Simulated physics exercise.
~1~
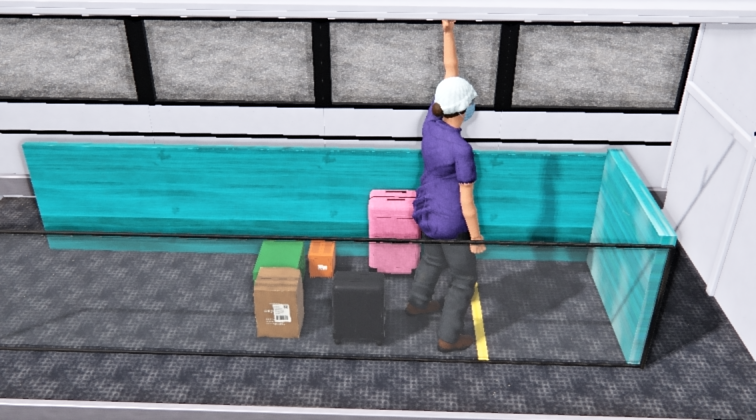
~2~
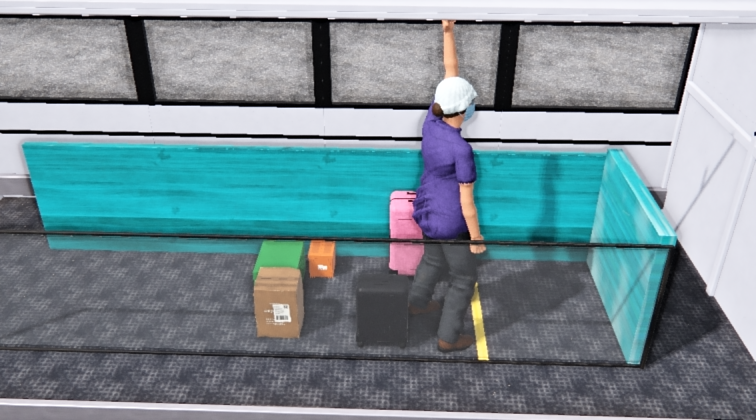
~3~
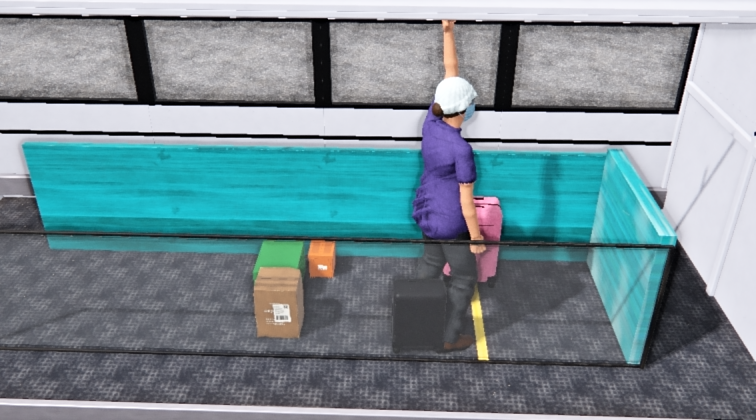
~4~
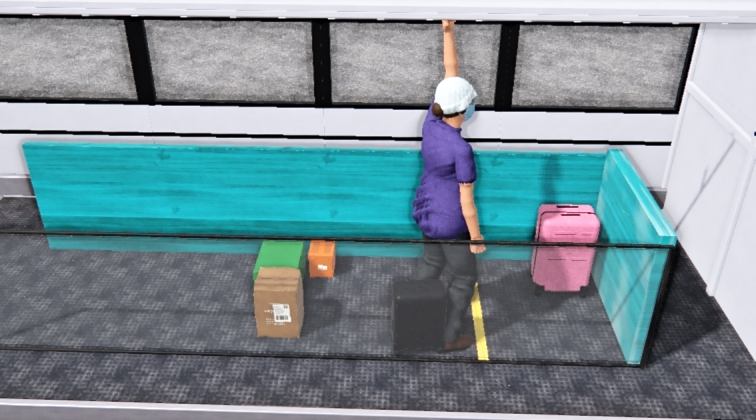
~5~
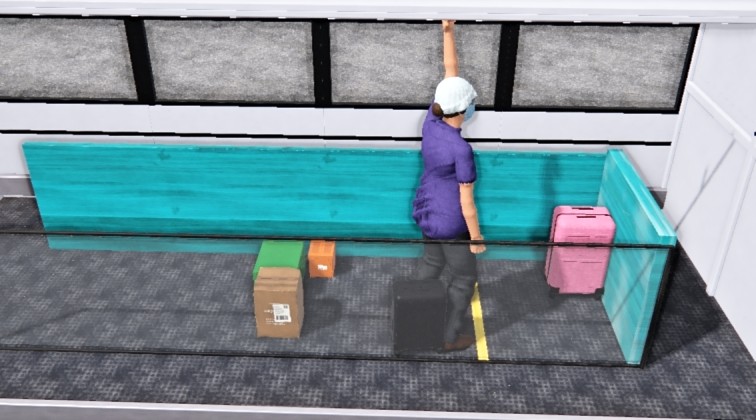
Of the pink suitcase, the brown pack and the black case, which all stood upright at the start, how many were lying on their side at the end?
None of them were lying on their side at the end; the pink suitcase, the brown pack and the black case all stayed upright.
